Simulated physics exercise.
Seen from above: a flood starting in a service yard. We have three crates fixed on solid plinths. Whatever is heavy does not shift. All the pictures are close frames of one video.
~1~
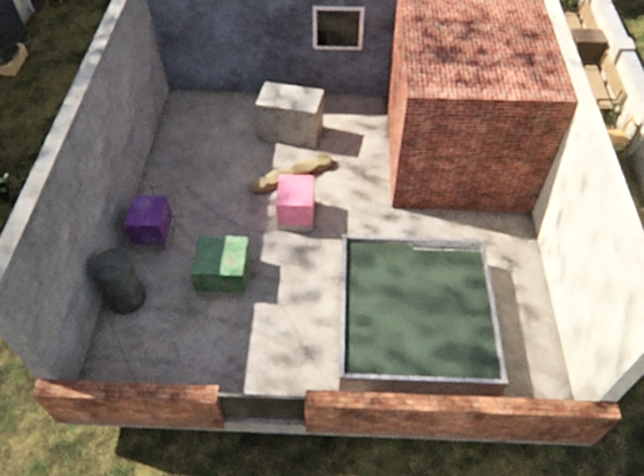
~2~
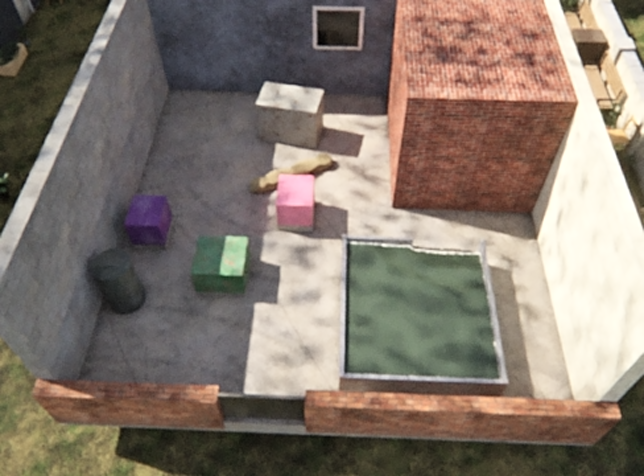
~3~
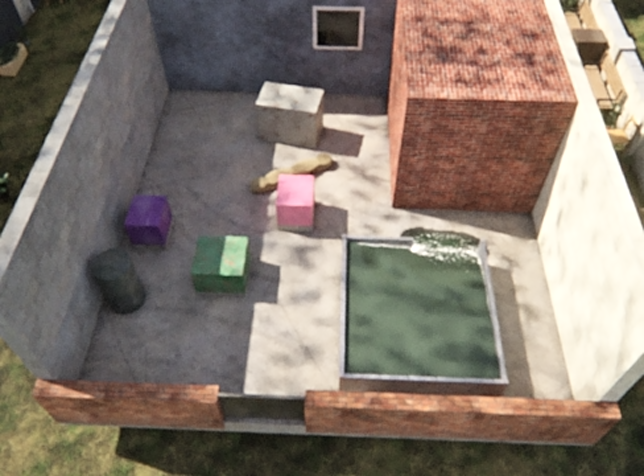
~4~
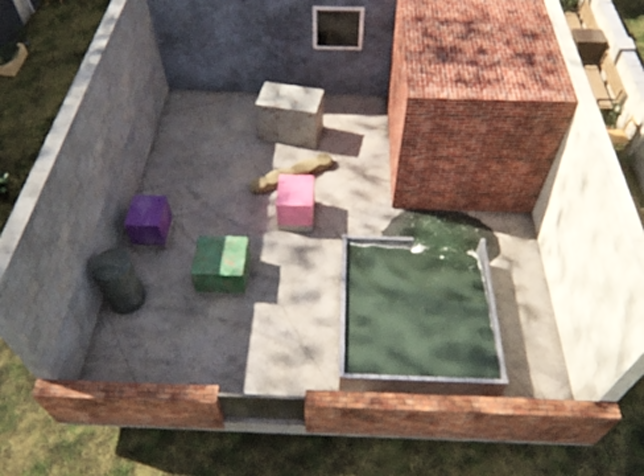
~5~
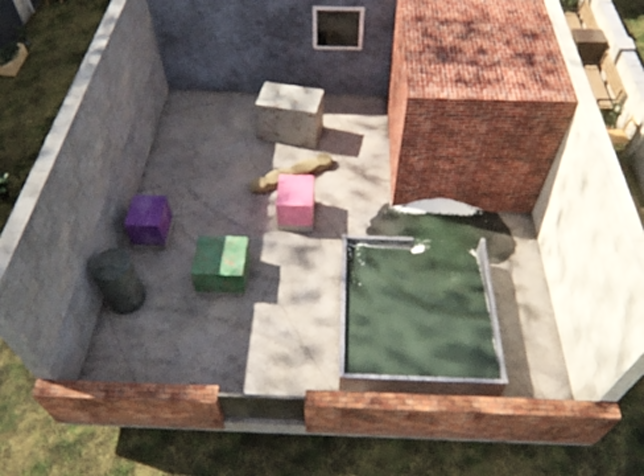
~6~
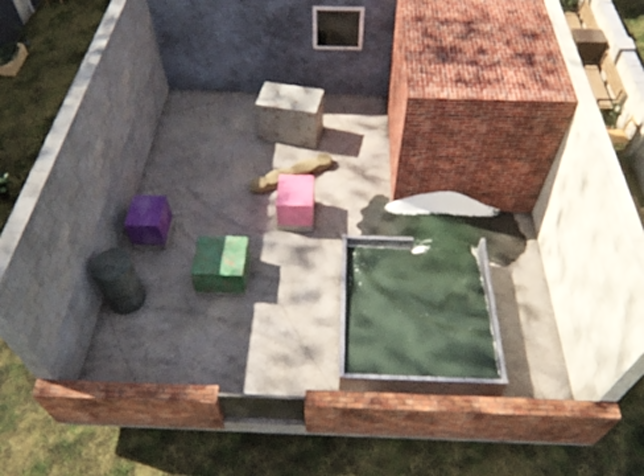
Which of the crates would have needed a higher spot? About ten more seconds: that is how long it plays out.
Green crate: Yes, it gets wet. Purple crate: No, it stays dry. Pink crate: Yes, it gets wet.
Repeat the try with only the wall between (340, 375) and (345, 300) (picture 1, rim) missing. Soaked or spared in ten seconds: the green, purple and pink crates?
In short: The green crate is topped, the purple crate gets wet, the pink crate escapes it.
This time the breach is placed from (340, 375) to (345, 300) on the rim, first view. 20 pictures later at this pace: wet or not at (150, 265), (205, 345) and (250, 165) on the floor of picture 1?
Spot one: Reached by the flood. Spot two: Reached by the flood. Spot three: Spared by the leak.
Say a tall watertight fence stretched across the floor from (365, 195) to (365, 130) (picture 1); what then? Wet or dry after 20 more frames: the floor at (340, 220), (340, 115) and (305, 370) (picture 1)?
In turn: Flooded, not flooded, free of water.
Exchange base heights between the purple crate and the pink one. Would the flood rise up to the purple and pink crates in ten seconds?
Result - purple: Untouched; pink: Hit.
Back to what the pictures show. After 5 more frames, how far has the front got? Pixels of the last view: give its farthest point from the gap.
I'd point to (336, 173).
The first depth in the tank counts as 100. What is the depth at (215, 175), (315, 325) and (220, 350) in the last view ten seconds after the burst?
Going in order, that's 2, 6 and 12 %.
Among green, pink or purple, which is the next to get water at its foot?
Simply the one in pink.
A moment on, water covers 10 % of the floor; the green crate not reached, the purple crate not reached, the pink crate water round its plinth.
Next, water covers 20 % of the floor; the green crate not reached, the purple crate not reached, the pink crate water round its plinth.
Then, water covers 40 % of the floor; the green crate water round its plinth, the purple crate not reached, the pink crate water round its plinth.
Later, water covers 60 % of the floor; the green crate water round its plinth, the purple crate water round its plinth, the pink crate water round its plinth.
In the end, water covers 80 % of the floor; the green crate was topped, the purple crate stayed above the water, the pink crate was topped.
